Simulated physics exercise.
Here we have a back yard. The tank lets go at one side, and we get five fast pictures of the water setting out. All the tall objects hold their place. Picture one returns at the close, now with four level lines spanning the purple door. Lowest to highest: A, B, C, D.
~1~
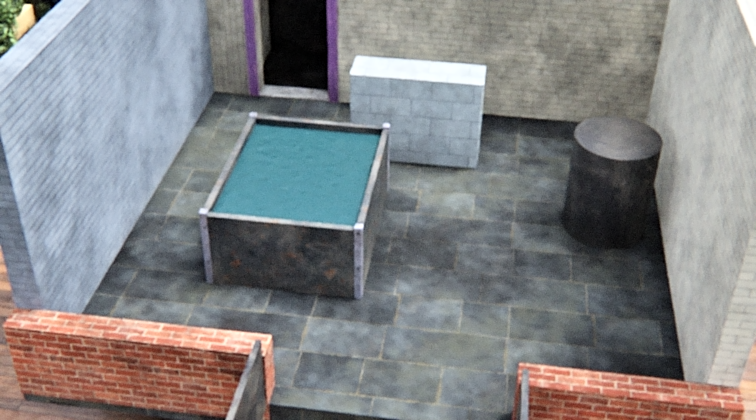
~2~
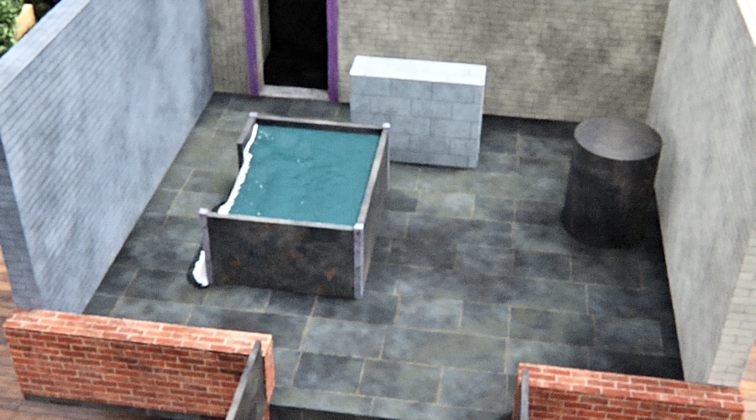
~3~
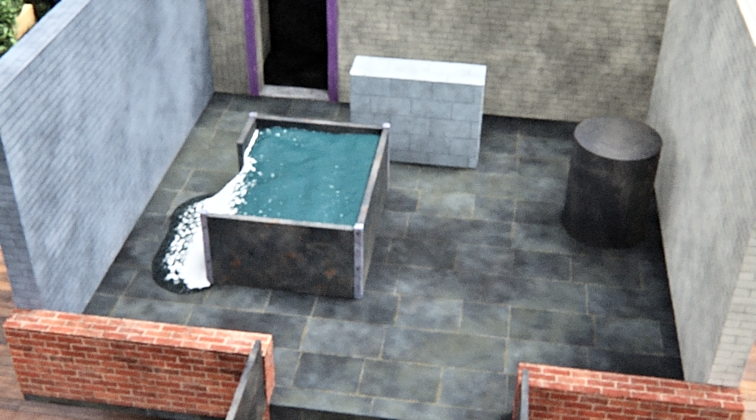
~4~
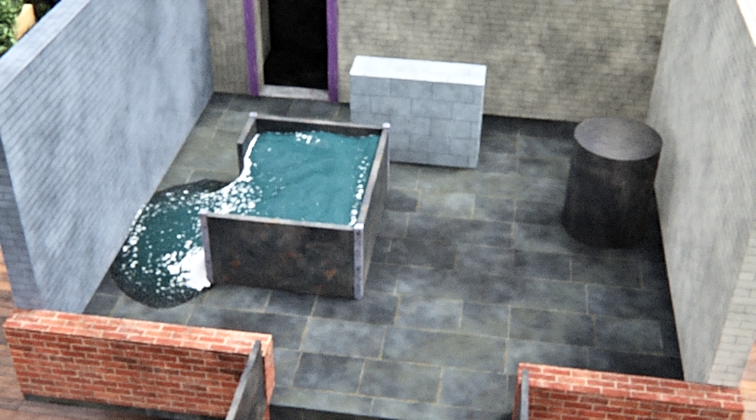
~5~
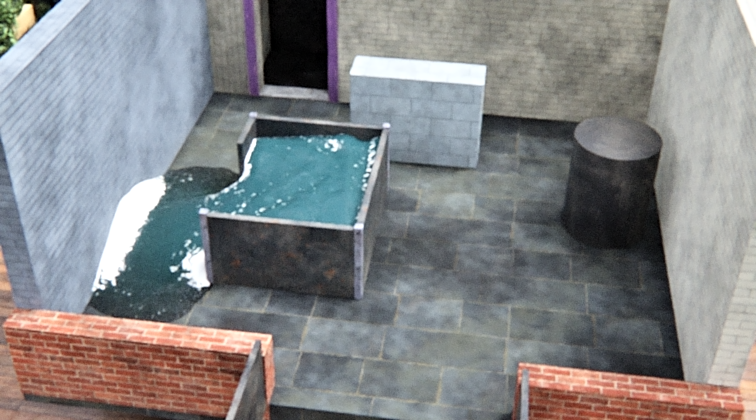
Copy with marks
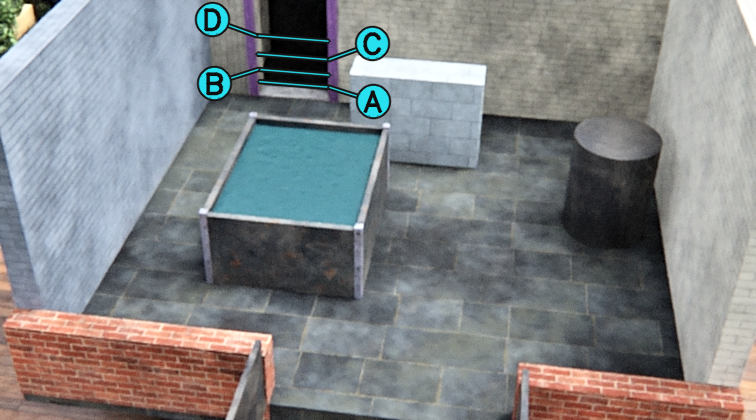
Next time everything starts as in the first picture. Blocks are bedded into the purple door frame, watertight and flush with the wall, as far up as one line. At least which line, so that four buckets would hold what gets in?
Choose A.
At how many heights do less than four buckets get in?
All four.
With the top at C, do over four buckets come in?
No, not at all.
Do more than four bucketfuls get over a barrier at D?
No, that is safe.
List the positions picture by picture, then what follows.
The first picture shows water in the tank at rest, its middle at (302, 175); foot of the purple doorway at (294, 98); open gate at (394, 344).
In the second picture, 1 % of the ground under water, visible out to (198, 280).
In the third picture, 4 % of the ground under water, visible out to (209, 197).
In the fourth picture, 8 % of the ground under water, visible out to (149, 201).
In the fifth picture, 10 % of the ground under water, visible out to (166, 174).
In cyan, A at (294, 84); B at (293, 72); C at (292, 56); D at (292, 38); from the bottom up A, B, C, D.
If A is chosen, a splash gets over, under a bucket.
If B is chosen, nothing gets over.
If C is chosen, nothing gets over.
If D is chosen, nothing gets over.
